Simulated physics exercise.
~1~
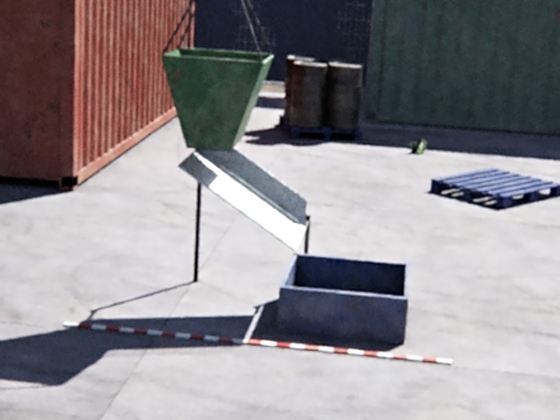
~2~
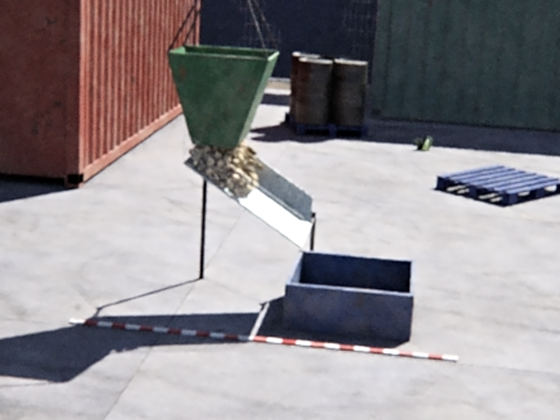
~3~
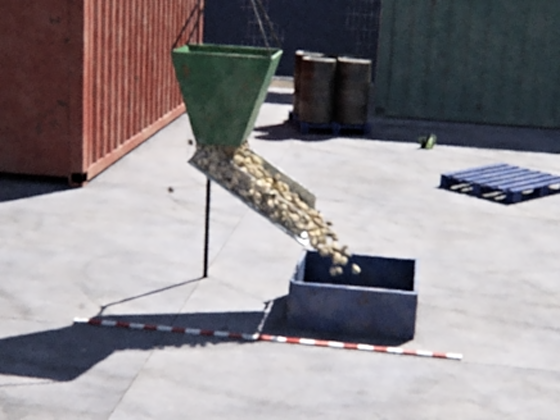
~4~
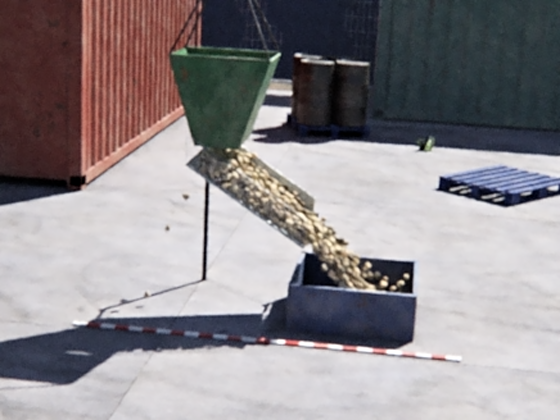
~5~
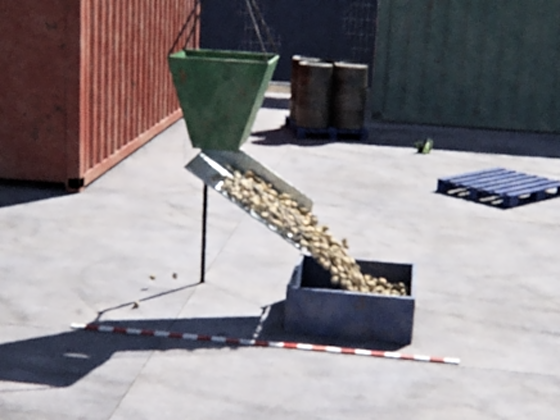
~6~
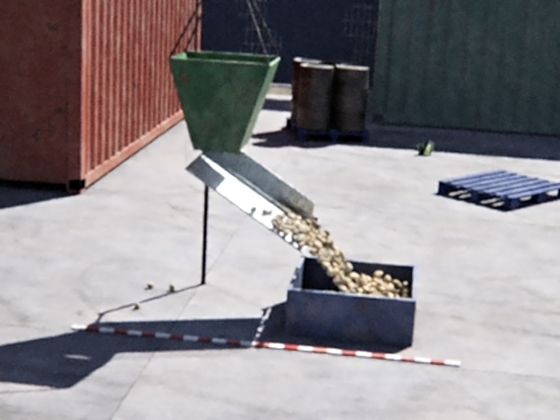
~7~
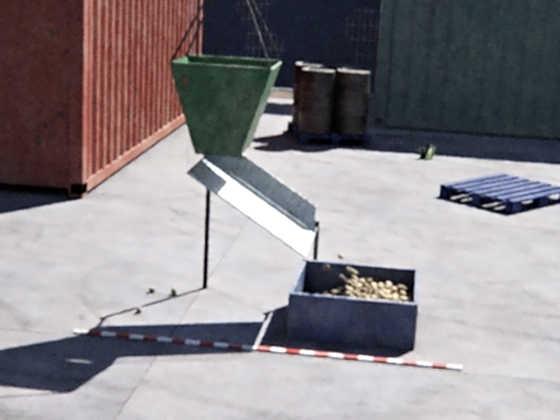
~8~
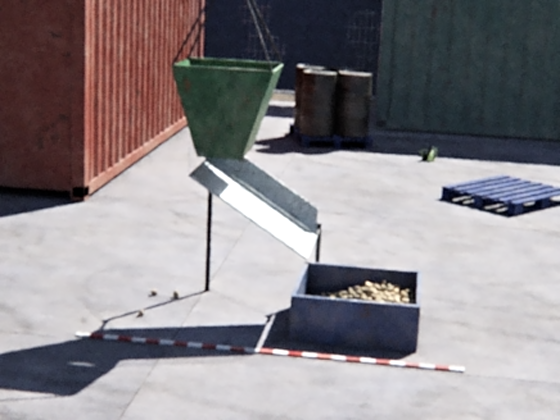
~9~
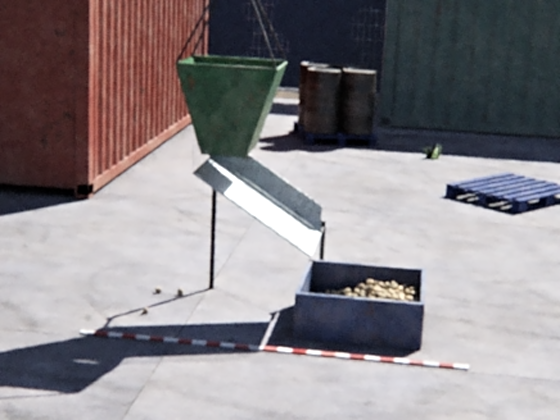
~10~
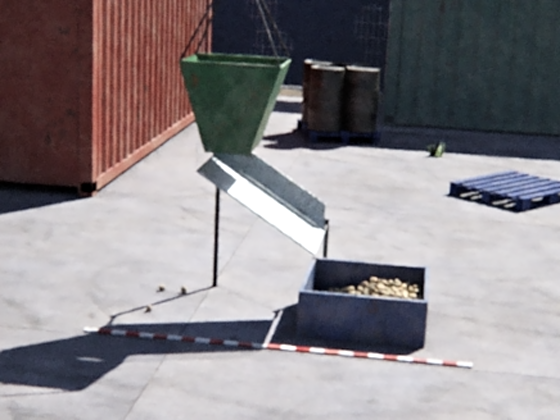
The clip opens on a sunlit yard where a green skip hangs above a sloping steel slide, with an open blue-grey bin at its lower right and a red-and-white striped staff on the ground. Rounded, pale brown stones drop from the bottom of the skip onto the top of the slide. They stream down to the right and tumble into the bin, while a few stray bits land on the ground to the left. The flow thins from the top until the slide is bare. The stones finally rest in a low heap inside the bin.
